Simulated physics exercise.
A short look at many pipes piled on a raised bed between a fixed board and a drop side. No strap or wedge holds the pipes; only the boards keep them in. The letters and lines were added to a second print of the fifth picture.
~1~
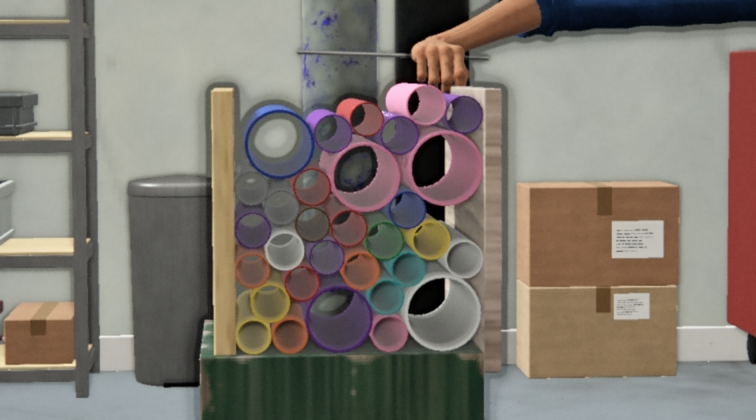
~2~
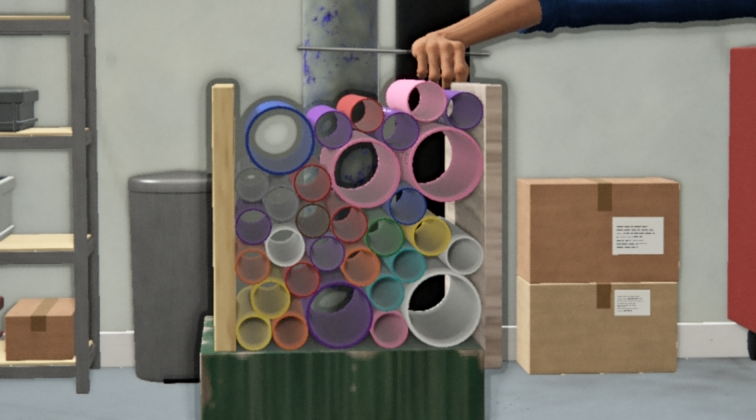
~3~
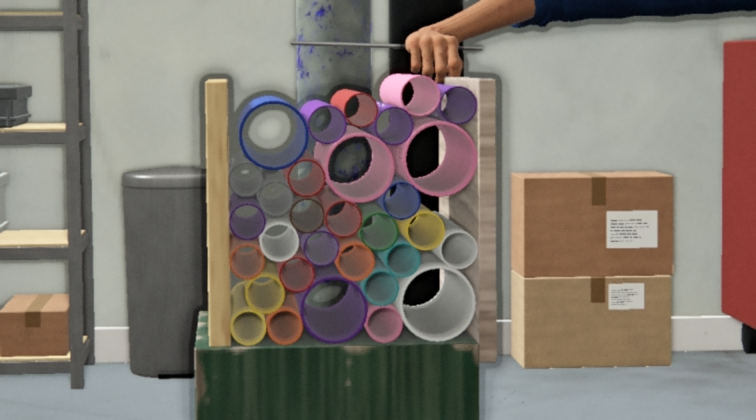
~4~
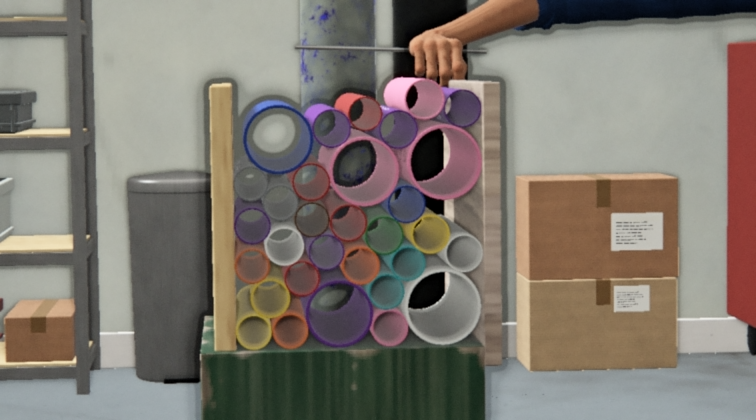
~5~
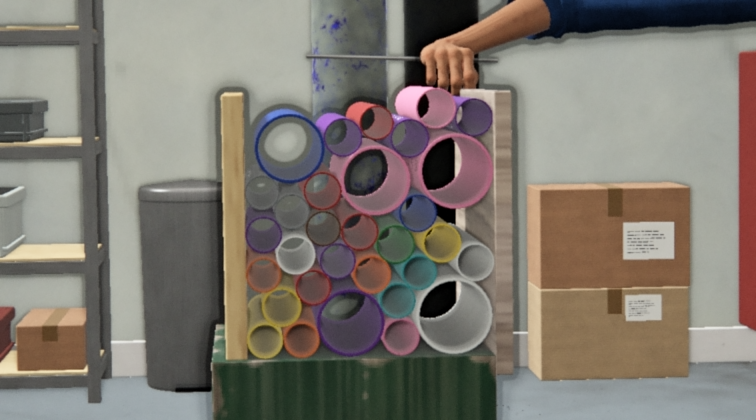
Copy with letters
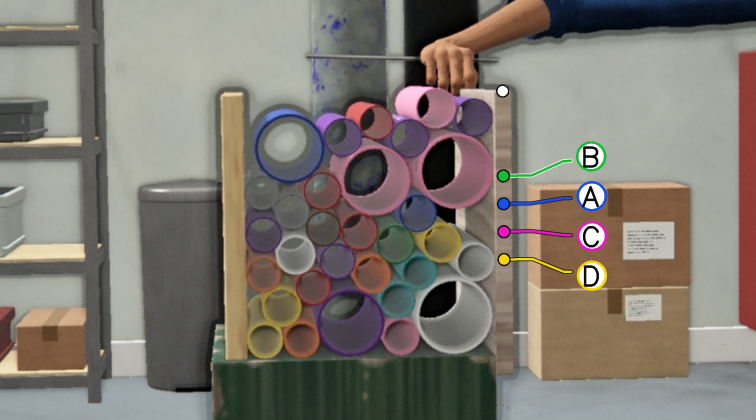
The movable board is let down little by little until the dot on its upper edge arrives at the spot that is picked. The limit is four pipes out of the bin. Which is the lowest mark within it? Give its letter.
It can be let down to C.
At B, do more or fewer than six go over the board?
It loses fewer than six.
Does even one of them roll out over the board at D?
Yes, at D.
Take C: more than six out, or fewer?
Fewer than six.
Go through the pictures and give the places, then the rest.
The first picture shows a yellow pipe (271, 303); a white pipe (464, 259); a green pipe (385, 241).
The second picture shows a green pipe (385, 237); a pink pipe (446, 165).
The third picture shows a blue pipe (274, 135); a pink pipe (420, 96).
The fourth picture shows side board (470, 211); a yellow pipe (254, 332).
The fifth picture shows a yellow pipe (282, 308); a white pipe (475, 262); a green pipe (396, 244).
On the marked copy, A at (504, 204); B at (504, 176); C at (504, 232); D at (504, 259); the white dot at (503, 91).
Taking C. A third of the way, top of the board (493, 156).
Two thirds of the way, top of the board (494, 228).
When it is over, top of the board (494, 231), one out over the board.
As for the rest, A one out over the board; B one out over the board; D five out over the board.
